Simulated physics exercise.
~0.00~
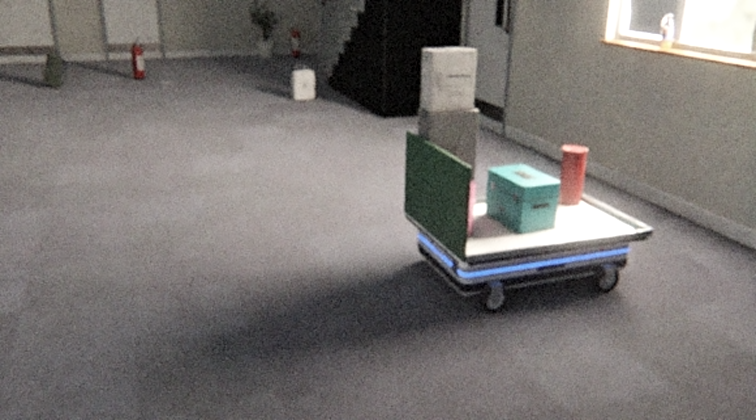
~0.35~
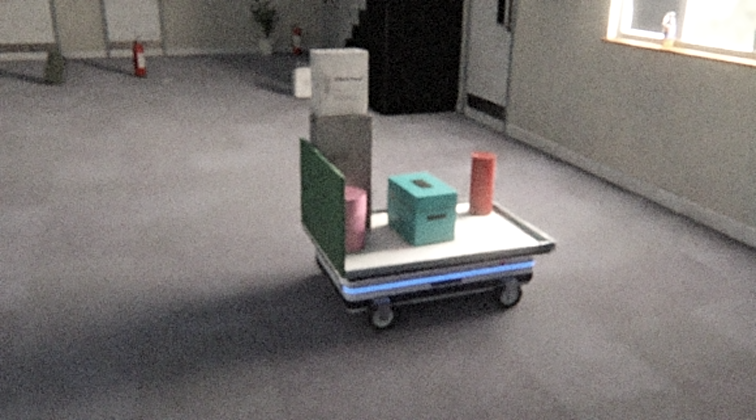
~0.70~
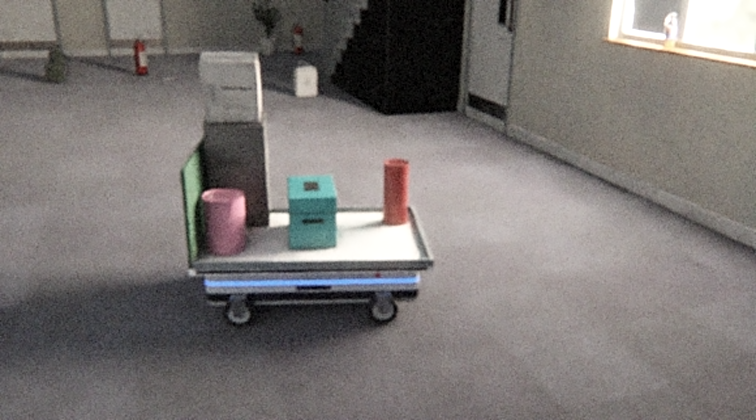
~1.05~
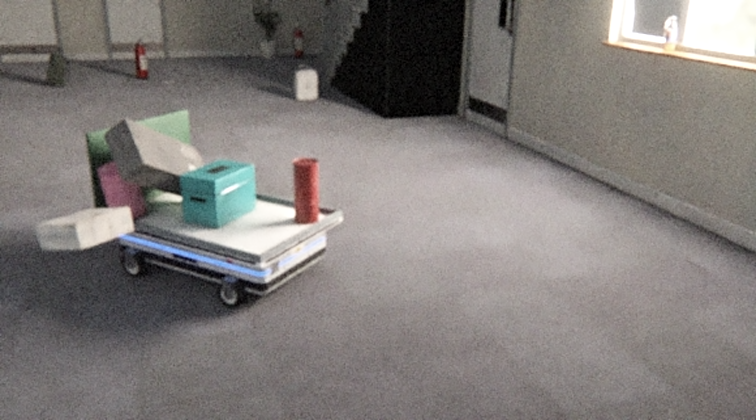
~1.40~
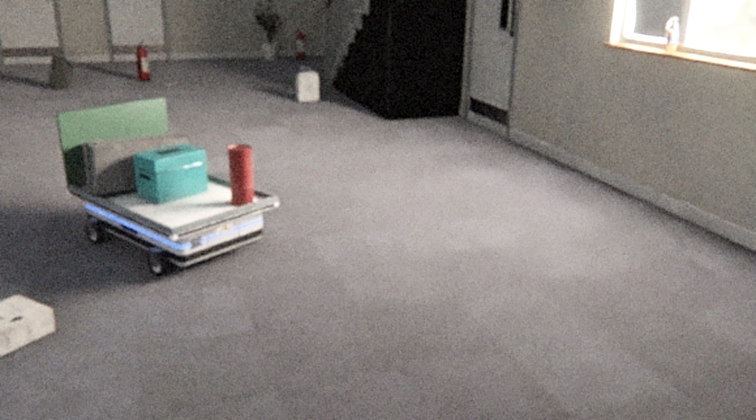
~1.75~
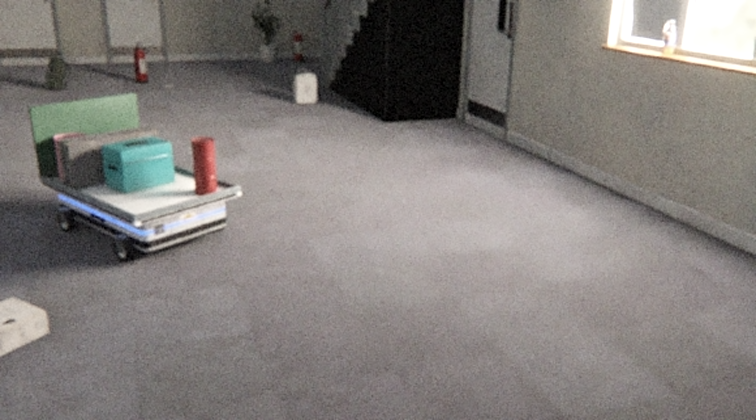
A wheeled cart carrying several items rolled left across a carpeted room and turned, making the stacked grey and white boxes topple; the white box fell to the floor, while the grey one lay on the cart beside the still upright red canister and turquoise toolbox.
